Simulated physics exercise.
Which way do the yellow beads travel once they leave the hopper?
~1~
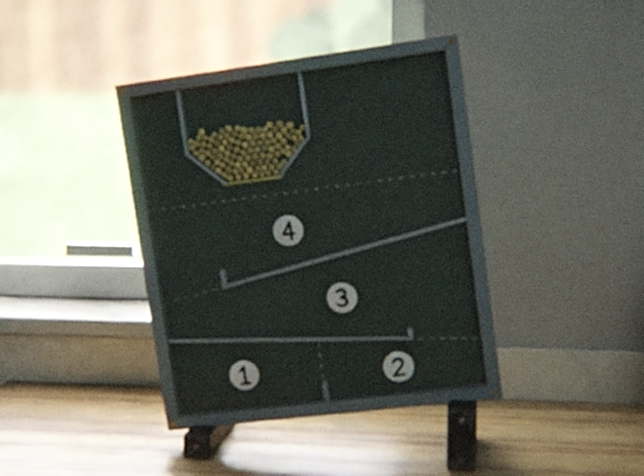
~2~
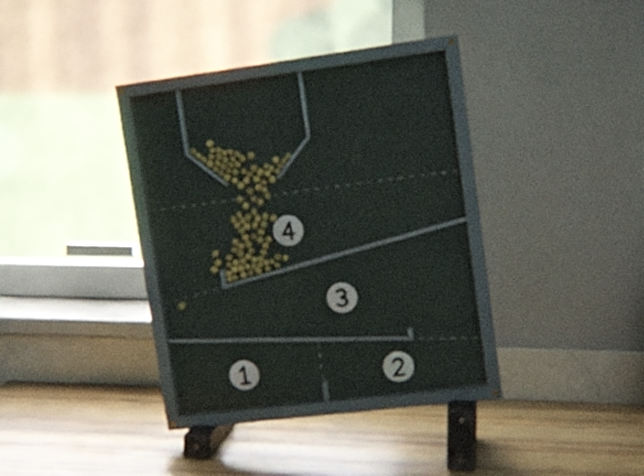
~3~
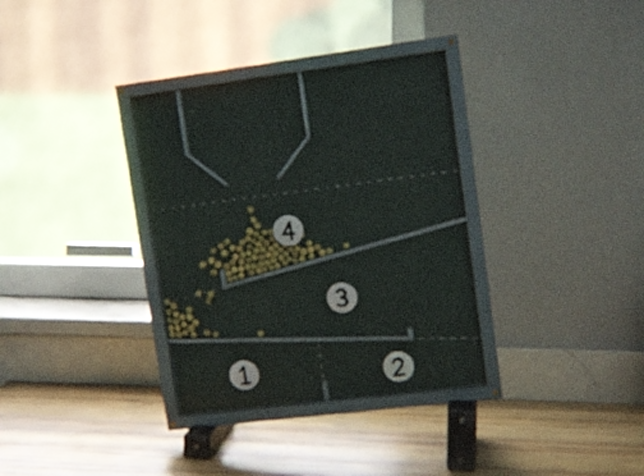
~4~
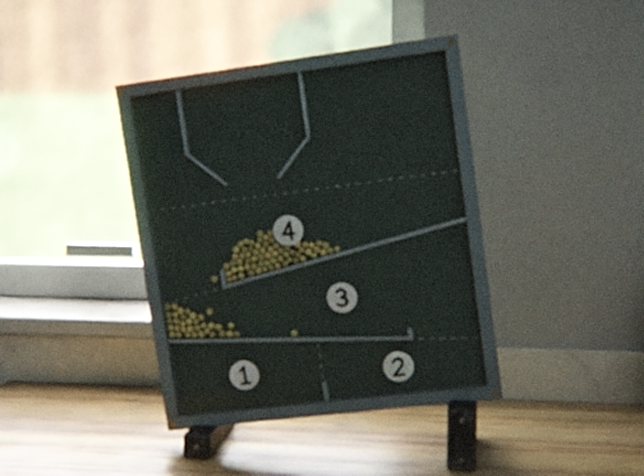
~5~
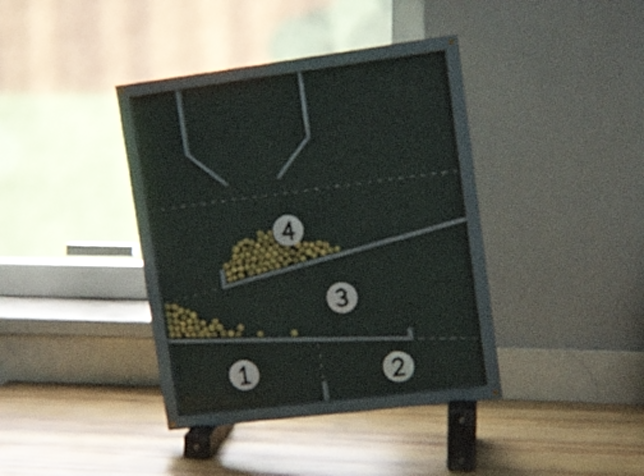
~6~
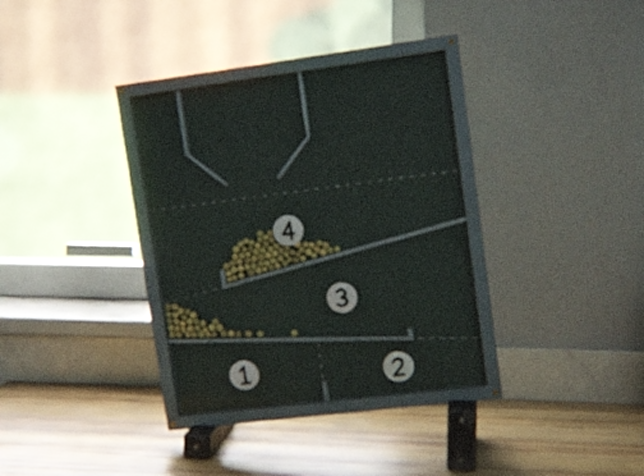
They move down, falling onto the upper ledge, with some dropping further to the lower one.
